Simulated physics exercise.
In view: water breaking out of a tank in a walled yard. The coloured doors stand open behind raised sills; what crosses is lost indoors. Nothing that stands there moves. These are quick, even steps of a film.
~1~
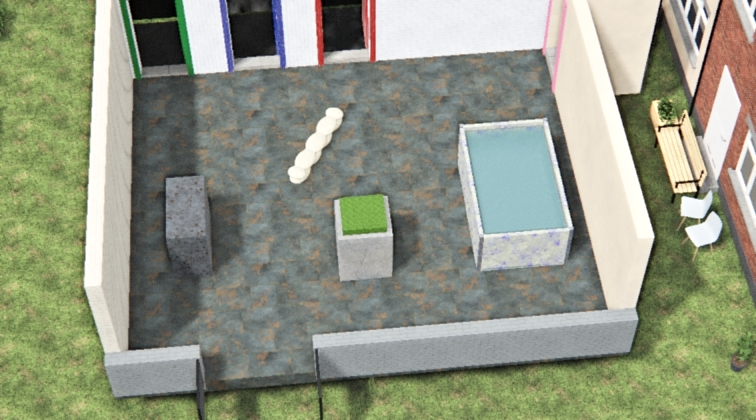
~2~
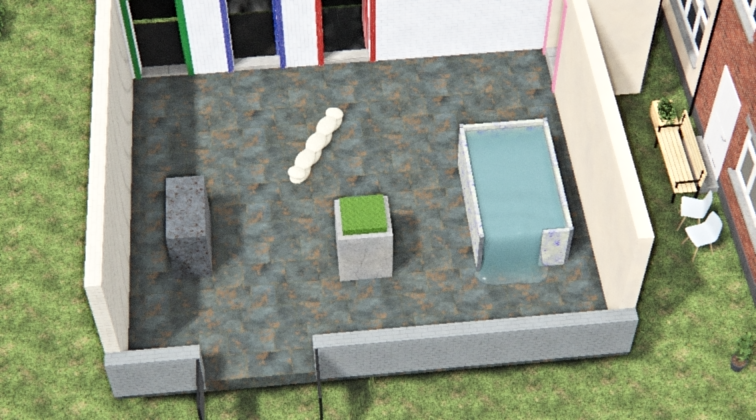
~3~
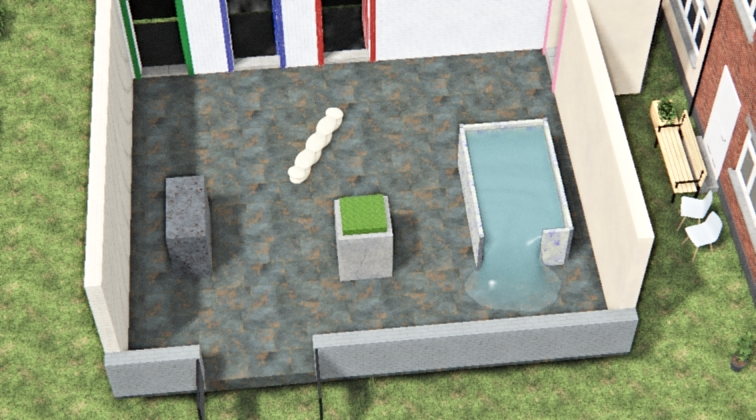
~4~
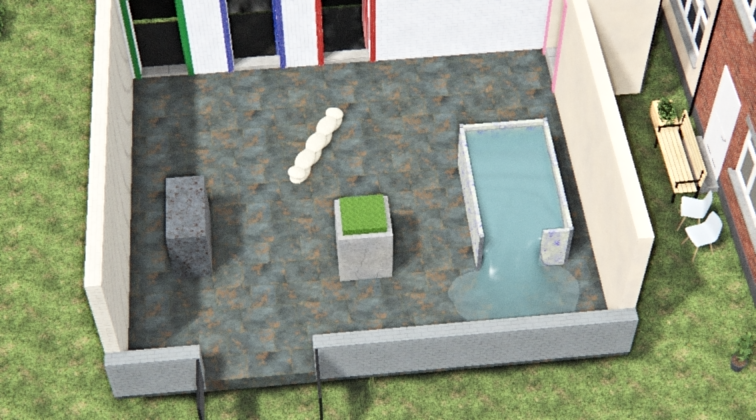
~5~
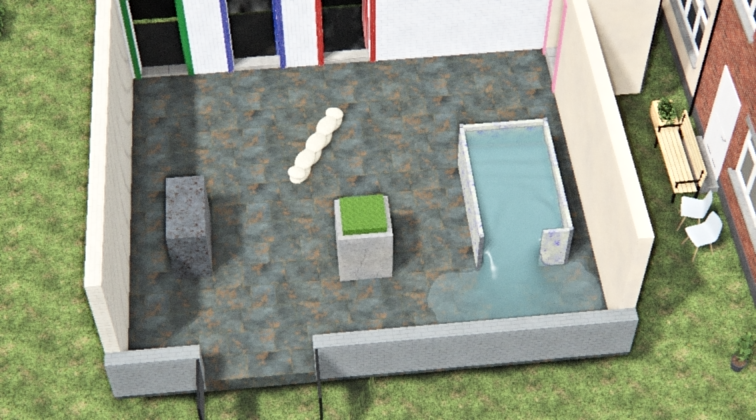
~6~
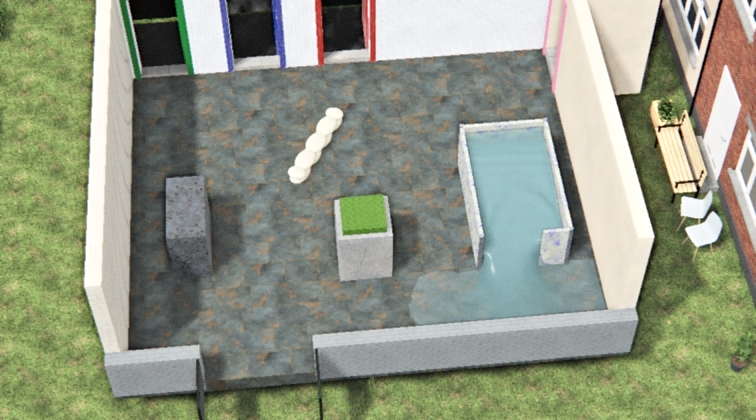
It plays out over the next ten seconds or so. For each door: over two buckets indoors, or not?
The red door holds within the limit; the green door floods; the blue door holds within the limit; the pink door holds within the limit.
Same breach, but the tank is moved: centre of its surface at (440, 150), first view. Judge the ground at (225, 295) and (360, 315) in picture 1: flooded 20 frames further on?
As listed: Covered, covered.
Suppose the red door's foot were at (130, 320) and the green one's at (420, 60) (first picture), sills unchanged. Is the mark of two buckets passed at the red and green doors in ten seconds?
One by one: The red door is over, the green door keeps below it.
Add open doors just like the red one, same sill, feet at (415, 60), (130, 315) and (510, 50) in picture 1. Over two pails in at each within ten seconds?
One after the other: Holds, is over, goes over.
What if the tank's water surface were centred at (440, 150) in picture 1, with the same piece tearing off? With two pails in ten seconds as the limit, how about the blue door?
My reading: Blue door is under.
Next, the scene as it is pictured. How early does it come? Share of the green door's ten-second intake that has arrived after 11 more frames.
Roughly 0 per cent.
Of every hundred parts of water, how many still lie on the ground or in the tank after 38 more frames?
Close to 98 %.
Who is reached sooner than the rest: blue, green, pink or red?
First comes the door marked pink.
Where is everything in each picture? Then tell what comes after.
The open tank at (514, 179) is whole and still, in the first frame.
Water pours out at (511, 254) and has run to (544, 273), in the second frame.
The front is at (546, 302), out from the gap at (510, 256), in the third frame.
The front is at a hidden place, out from the gap at (510, 257), in the fourth frame.
Water pours out at (510, 257) and has run to a hidden place, in the fifth frame.
Water pours out at (510, 257) and has run to a hidden place, in the sixth frame.
A moment on, water covers 10 % of the floor; the red door not reached, the green door not reached, the blue door not reached, the pink door not reached.
Next, water covers 25 % of the floor; the red door not reached, the green door not reached, the blue door not reached, the pink door not reached.
Then, water covers 45 % of the floor; the red door not reached, the green door not reached, the blue door not reached, the pink door wet at the sill, nothing in.
Later, water covers 75 % of the floor; the red door wet at the sill, nothing in, the green door wet at the sill, nothing in, the blue door not reached, the pink door wet at the sill, nothing in.
In the end, water covers 90 % of the floor; the red door wet at the sill, nothing in, the green door over two buckets in, the blue door wet at the sill, nothing in, the pink door wet at the sill, nothing in.
